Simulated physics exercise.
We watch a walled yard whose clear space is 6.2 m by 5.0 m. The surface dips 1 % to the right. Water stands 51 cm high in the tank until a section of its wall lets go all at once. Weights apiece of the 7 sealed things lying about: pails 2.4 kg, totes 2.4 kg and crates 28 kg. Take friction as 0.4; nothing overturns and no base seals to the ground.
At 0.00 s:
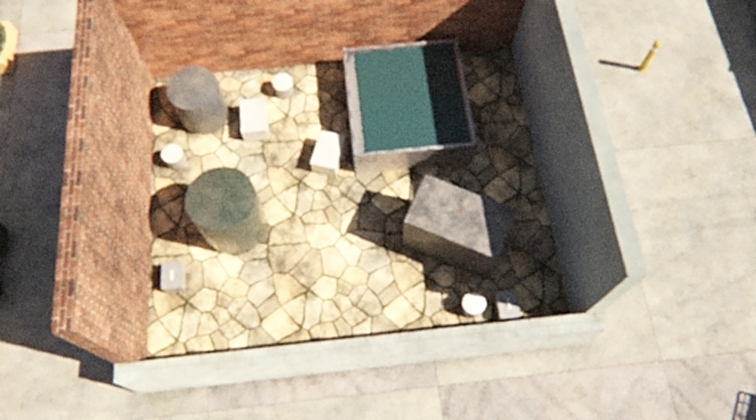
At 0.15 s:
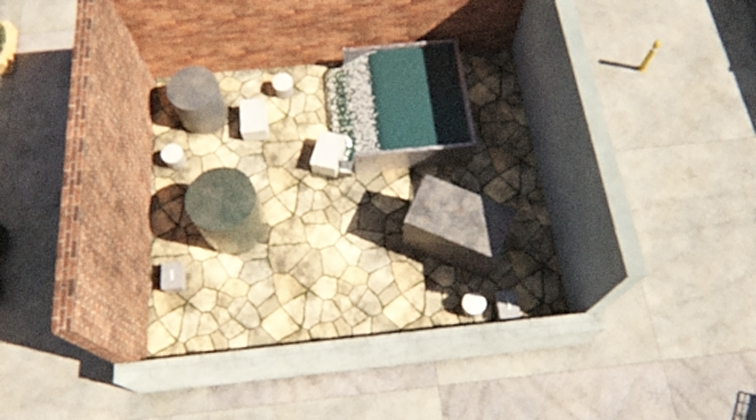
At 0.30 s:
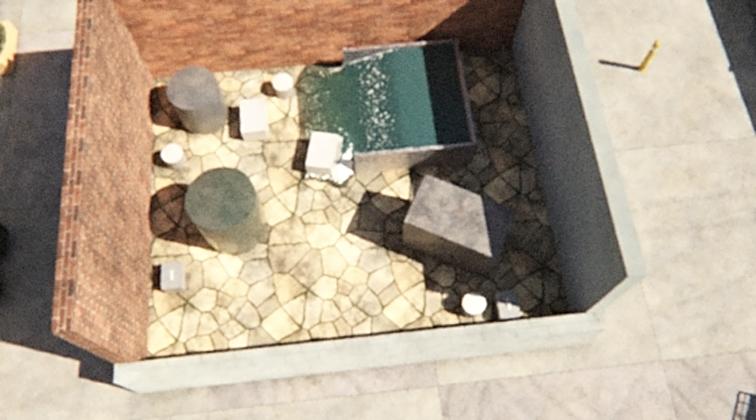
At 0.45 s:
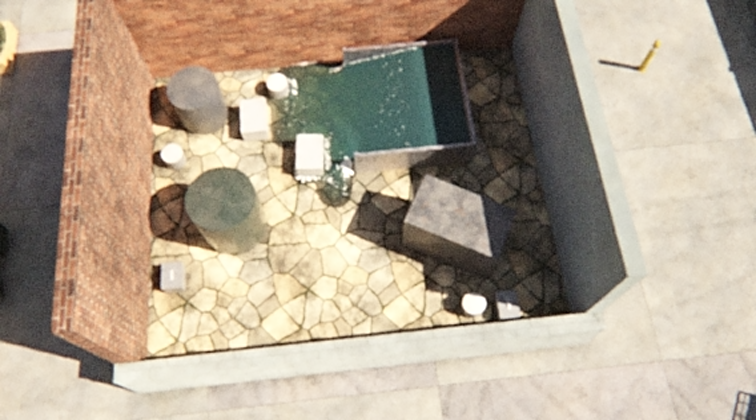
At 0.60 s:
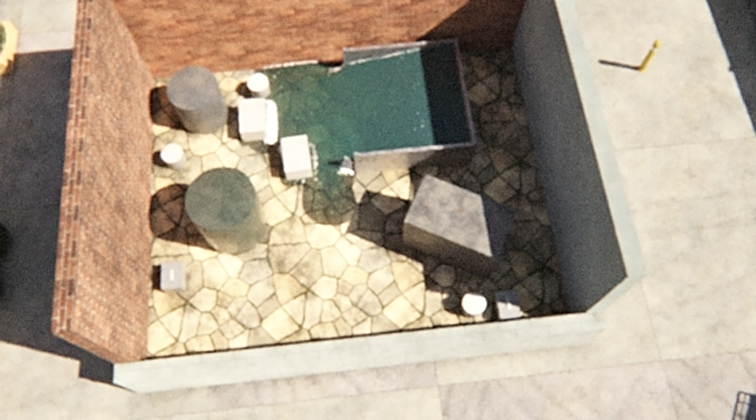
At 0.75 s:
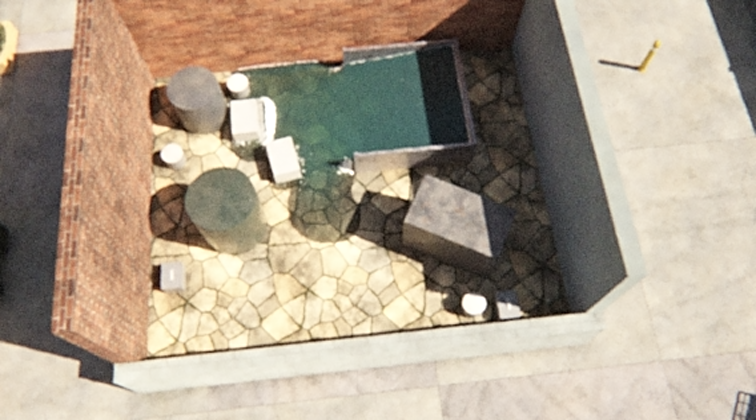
Teal water pours from the open left side of a grey-rimmed tank in a paved yard walled in brick and pale concrete, seen from high above. Grey and green cylinders and white blocks stand to the left, with a large grey block at lower right. The water spreads leftward and down over the stones, pushing a white block and then a small white cylinder left, while the camera stays still.
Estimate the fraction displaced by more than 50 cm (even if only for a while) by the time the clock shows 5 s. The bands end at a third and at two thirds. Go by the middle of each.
Share: Two thirds or more.
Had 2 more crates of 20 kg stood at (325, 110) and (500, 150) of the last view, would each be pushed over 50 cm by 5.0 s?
In that order: More, less.
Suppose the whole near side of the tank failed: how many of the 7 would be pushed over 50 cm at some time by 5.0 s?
In that case 4 of them.
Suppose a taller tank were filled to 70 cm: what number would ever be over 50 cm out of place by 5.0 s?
Then 6.
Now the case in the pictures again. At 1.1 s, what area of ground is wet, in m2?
Some 10.0 m2.
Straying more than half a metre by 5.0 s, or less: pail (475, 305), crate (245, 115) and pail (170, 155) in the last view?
In turn: Less, more, more.
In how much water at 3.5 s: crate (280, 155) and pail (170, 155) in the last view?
About 7 and 17 cm.
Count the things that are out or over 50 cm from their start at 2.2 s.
I count 3.
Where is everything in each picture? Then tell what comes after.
A pail at (282, 82), on the bottom; a crate at (328, 150), on the bottom; water covers 3.3 m2; 0 of 7 have shifted, in the first frame.
A pail at (282, 82), on the bottom; a crate at (328, 150) rests on the ground; water covers 4.1 m2; 0 of 7 have shifted, in the second frame.
A pail at (282, 82), on the bottom; a crate at (322, 150) rests on the ground, 10 cm from its start; water covers 4.9 m2; 1 of 7 have shifted, in the third frame.
A pail at (277, 82) rests on the ground, 9 cm from its start; a crate at (309, 151) rests on the ground, 29 cm from its start; water covers 5.8 m2; 2 of 7 have shifted, in the fourth frame.
A pail at (258, 82) rests on the ground, 40 cm from its start; a crate at (296, 154), on the bottom, 51 cm from its start; 6.8 m2 under water; 2 of 7 have shifted, in the fifth frame.
A pail at (237, 83) rests on the ground, 74 cm from its start; a crate at (282, 156) rests on the ground, 72 cm from its start; water covers 7.8 m2; 3 of 7 have shifted, in the sixth frame.
After 1.1 s 2 of 7 are over 50 cm from their spots; 1 afloat.
After 2.2 s 3 of 7 are over 50 cm from their spots; 2 afloat.
After 3.5 s 5 of 7 are over 50 cm from their spots; 4 afloat.
After 5.0 s 5 of 7 are over 50 cm from their spots, and 5 have been at some point; 4 afloat.
